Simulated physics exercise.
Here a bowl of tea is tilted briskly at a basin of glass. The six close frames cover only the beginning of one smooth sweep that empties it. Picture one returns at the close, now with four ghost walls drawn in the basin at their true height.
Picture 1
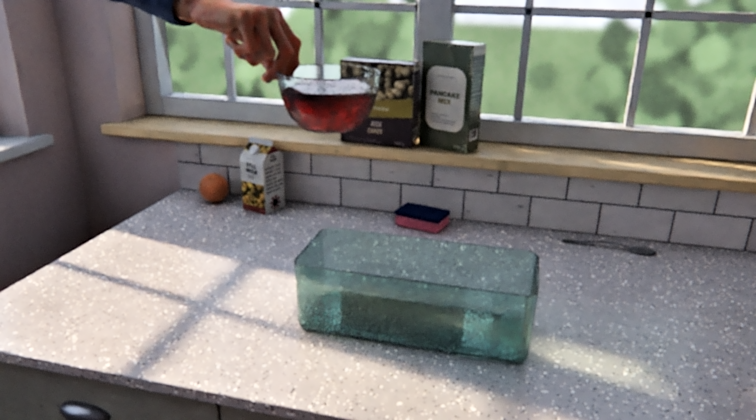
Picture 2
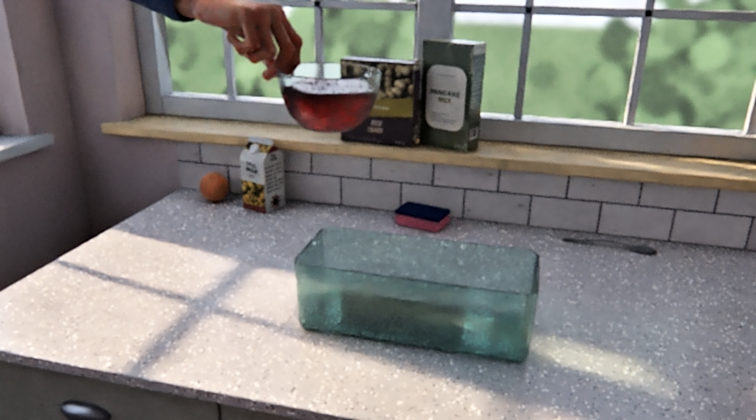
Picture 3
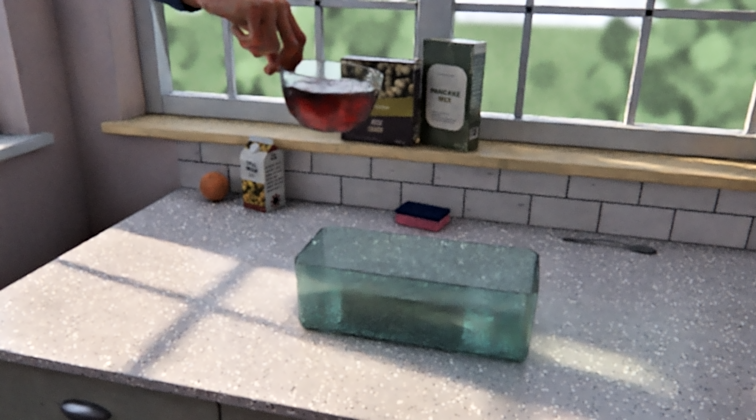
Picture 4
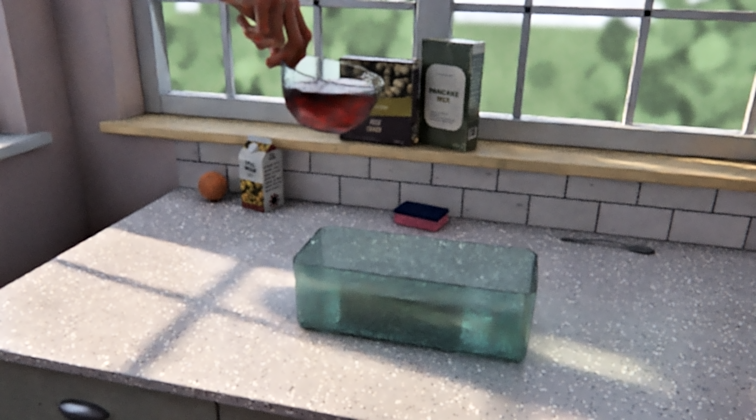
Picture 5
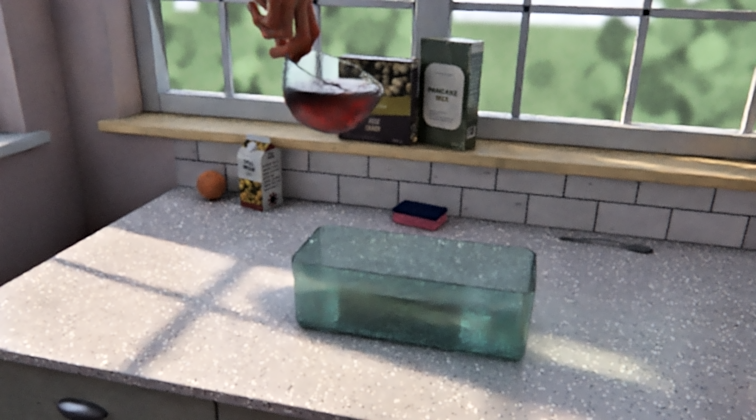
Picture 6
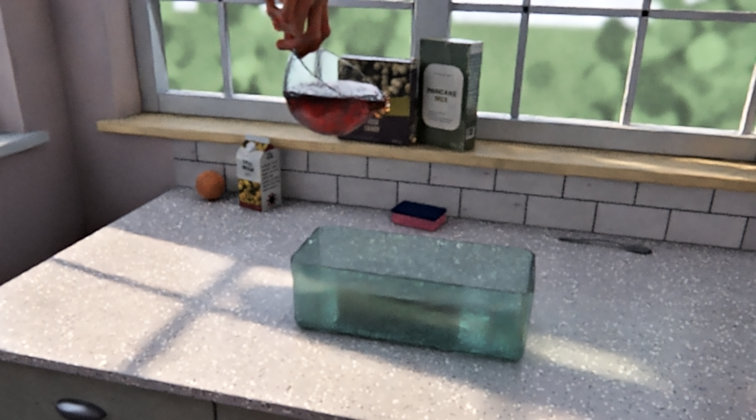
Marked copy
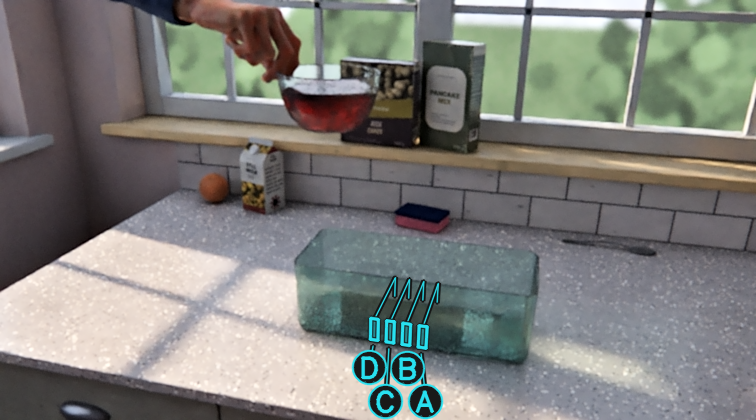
In the video, a hand holds a clear glass bowl of red liquid above a countertop with a greenish glass basin, then tilts the bowl to the right until the liquid reaches over its lip.
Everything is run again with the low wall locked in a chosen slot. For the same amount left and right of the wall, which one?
Take A.
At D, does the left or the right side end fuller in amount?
The right side.
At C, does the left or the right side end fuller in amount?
The right one.
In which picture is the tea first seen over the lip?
In picture 6.
On the marked copy, A at (421, 353); B at (404, 351); C at (388, 348); D at (373, 345).
If A is chosen, about 52 % ends left of the wall and 46 % right of it.
If B is chosen, about 28 % ends left of the wall and 70 % right of it.
If C is chosen, about 17 % ends left of the wall and 81 % right of it.
If D is chosen, about 7 % ends left of the wall and 91 % right of it.
